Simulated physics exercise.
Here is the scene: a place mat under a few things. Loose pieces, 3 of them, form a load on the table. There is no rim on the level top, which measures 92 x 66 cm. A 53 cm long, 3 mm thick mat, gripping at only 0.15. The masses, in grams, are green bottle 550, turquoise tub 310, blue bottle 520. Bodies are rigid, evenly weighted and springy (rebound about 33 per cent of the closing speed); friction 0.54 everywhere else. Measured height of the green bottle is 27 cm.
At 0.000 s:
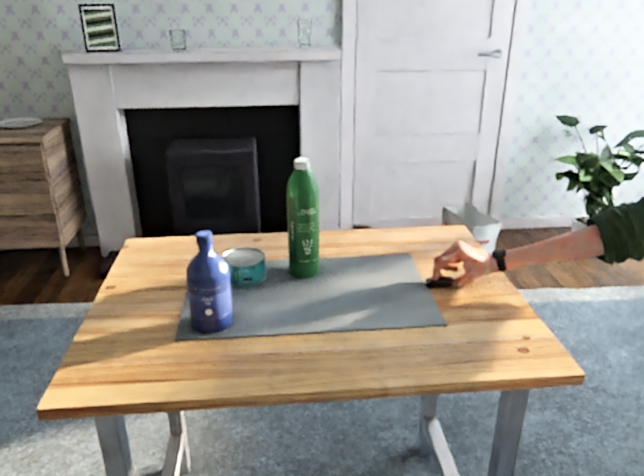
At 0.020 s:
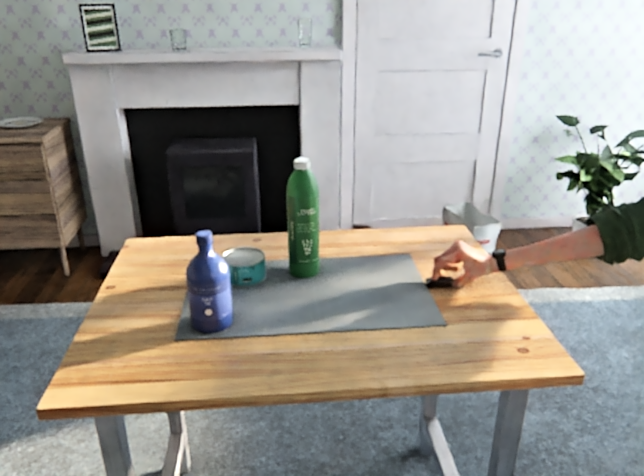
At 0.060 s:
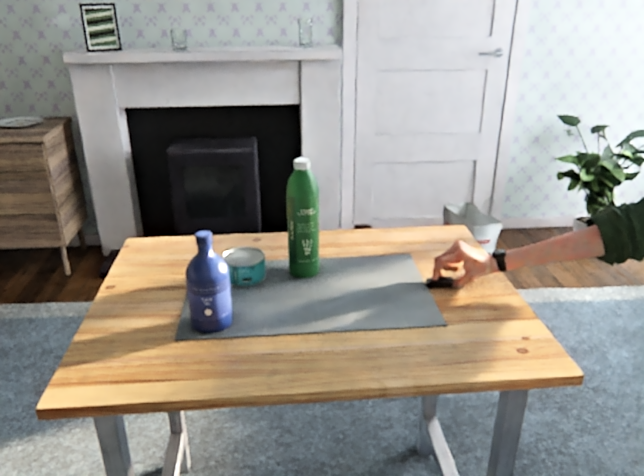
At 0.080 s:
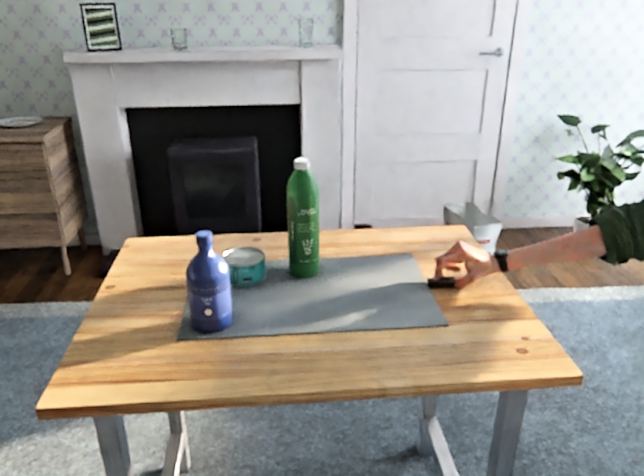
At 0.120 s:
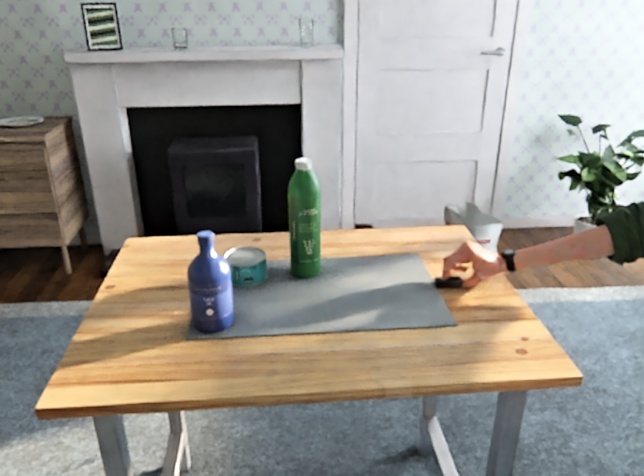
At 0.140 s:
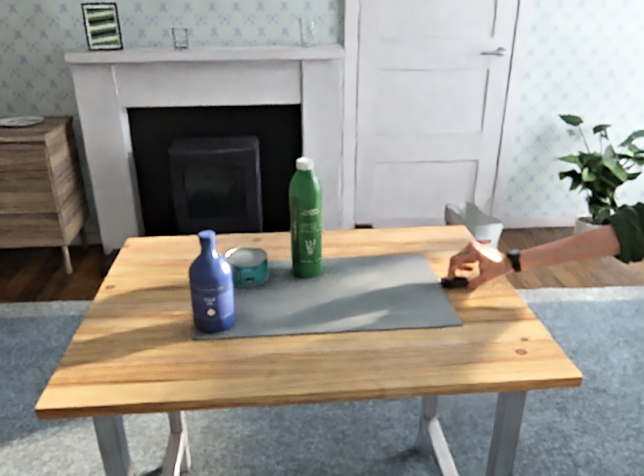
A gray place mat on a wooden table stays still at first, then slides slightly to the right as a hand pulls its edge, and the blue bottle, green bottle and turquoise tub on it shift slightly right too.
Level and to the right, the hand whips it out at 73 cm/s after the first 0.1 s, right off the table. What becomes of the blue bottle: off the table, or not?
Final spot: The tabletop.
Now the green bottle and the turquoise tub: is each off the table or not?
Result: Green bottle goes out of bounds, turquoise tub remains in bounds.
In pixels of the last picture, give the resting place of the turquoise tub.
Look near (327, 264) and you'll find it.
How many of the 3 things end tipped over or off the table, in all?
I count 1.
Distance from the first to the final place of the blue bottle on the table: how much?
5 cm.
Around 0.54 s, mat pulled 33 cm; blue bottle shifted 5 cm near (232, 280); green bottle shifted 19 cm; turquoise tub shifted 16 cm.
Around 1.04 s, mat pulled 69 cm; green bottle now off the table; blue bottle shifted 5 cm near (232, 280); turquoise tub shifted 19 cm.
Finally (2.1 s), off the table, green bottle; not toppled but over 6 cm from the start, turquoise tub; blue bottle still in place (within 6 cm). Final places as that camera would see them, blue bottle near (232, 280).
